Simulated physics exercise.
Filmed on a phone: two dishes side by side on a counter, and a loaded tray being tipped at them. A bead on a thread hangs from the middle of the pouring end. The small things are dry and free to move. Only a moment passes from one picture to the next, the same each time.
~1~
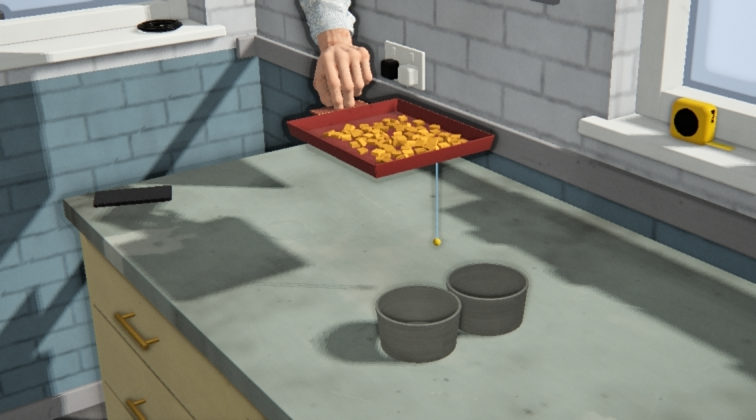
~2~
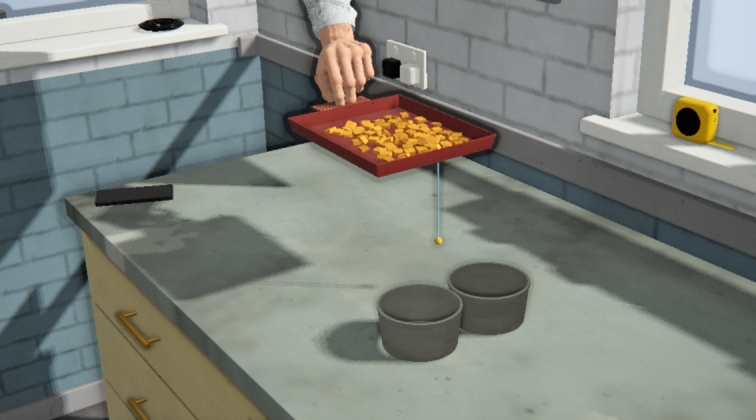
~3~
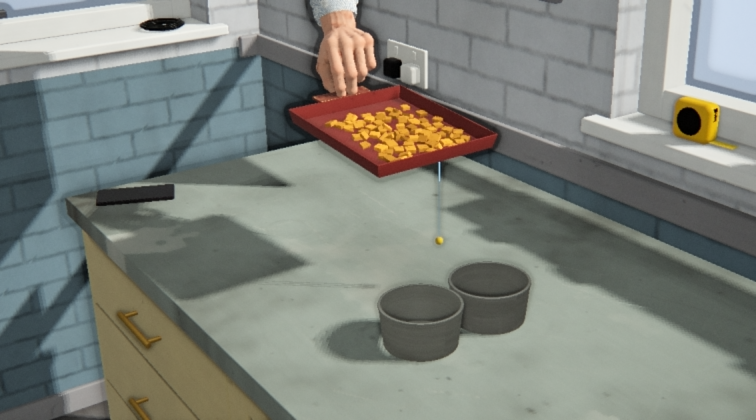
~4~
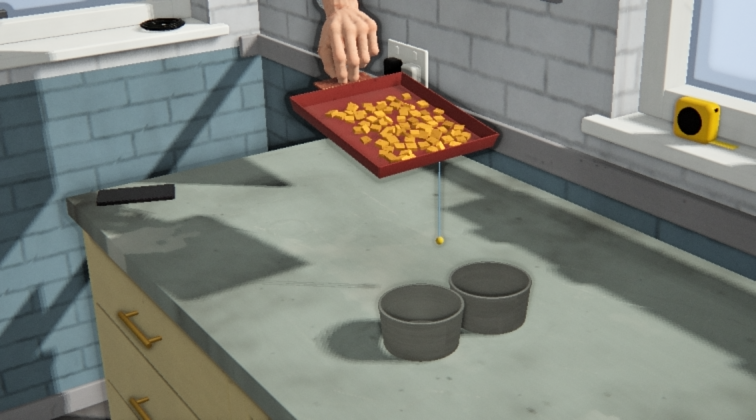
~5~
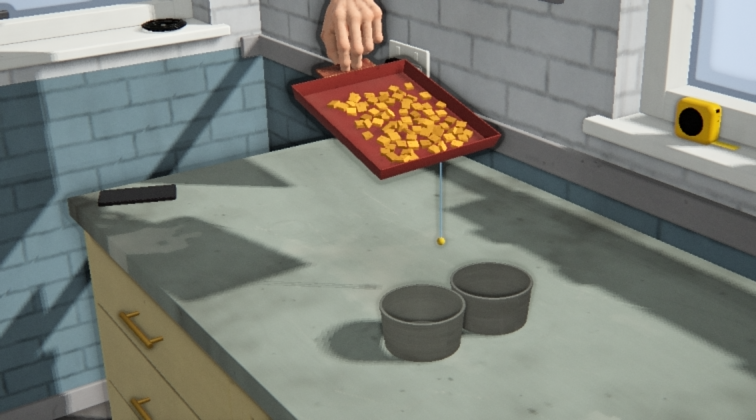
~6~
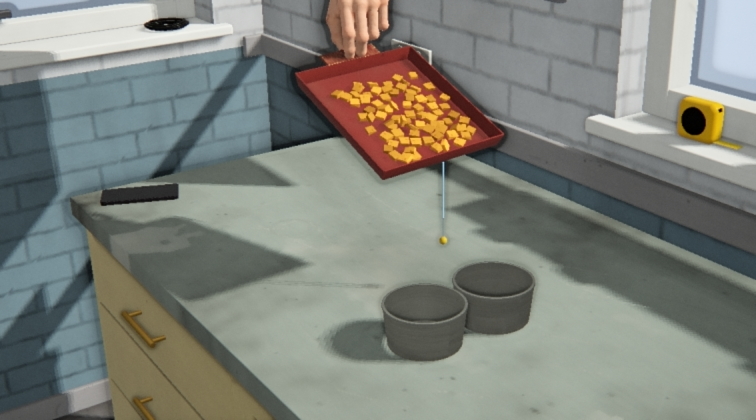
On a kitchen counter, a hand raising the back of a red tray of small orange crackers, tilting it above two grey dishes.
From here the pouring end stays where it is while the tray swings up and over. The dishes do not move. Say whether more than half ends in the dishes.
Caught overall: Only the smaller part.
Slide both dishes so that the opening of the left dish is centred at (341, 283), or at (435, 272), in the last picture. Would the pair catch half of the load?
At the first place below a half, at the second most of it.
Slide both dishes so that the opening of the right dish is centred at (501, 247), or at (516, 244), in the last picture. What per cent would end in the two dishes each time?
The first gives 70 %, the second 60 %.
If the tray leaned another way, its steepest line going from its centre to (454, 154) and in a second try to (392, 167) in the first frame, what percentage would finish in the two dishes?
Near 10 % and 10 %.
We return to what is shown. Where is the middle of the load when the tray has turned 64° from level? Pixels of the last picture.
Close to (433, 136).
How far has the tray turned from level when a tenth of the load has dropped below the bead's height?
At about 90°.
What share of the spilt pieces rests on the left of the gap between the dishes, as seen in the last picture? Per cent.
Close to 70 per cent.
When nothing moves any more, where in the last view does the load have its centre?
Close to (435, 310).
Shortly afterwards, tray tipped steeply; the whole lot on the tray.
Next, tray tipped past a quarter turn; near two thirds on the tray; a little in the left dish; a little in the right dish; a little outside both; a little in the air.
Some moments later, tray tipped past a quarter turn; a little in the left dish; a little in the right dish; the bulk outside both.
In the end, tray tipped past a quarter turn; a little in the left dish; a little in the right dish; the bulk outside both.
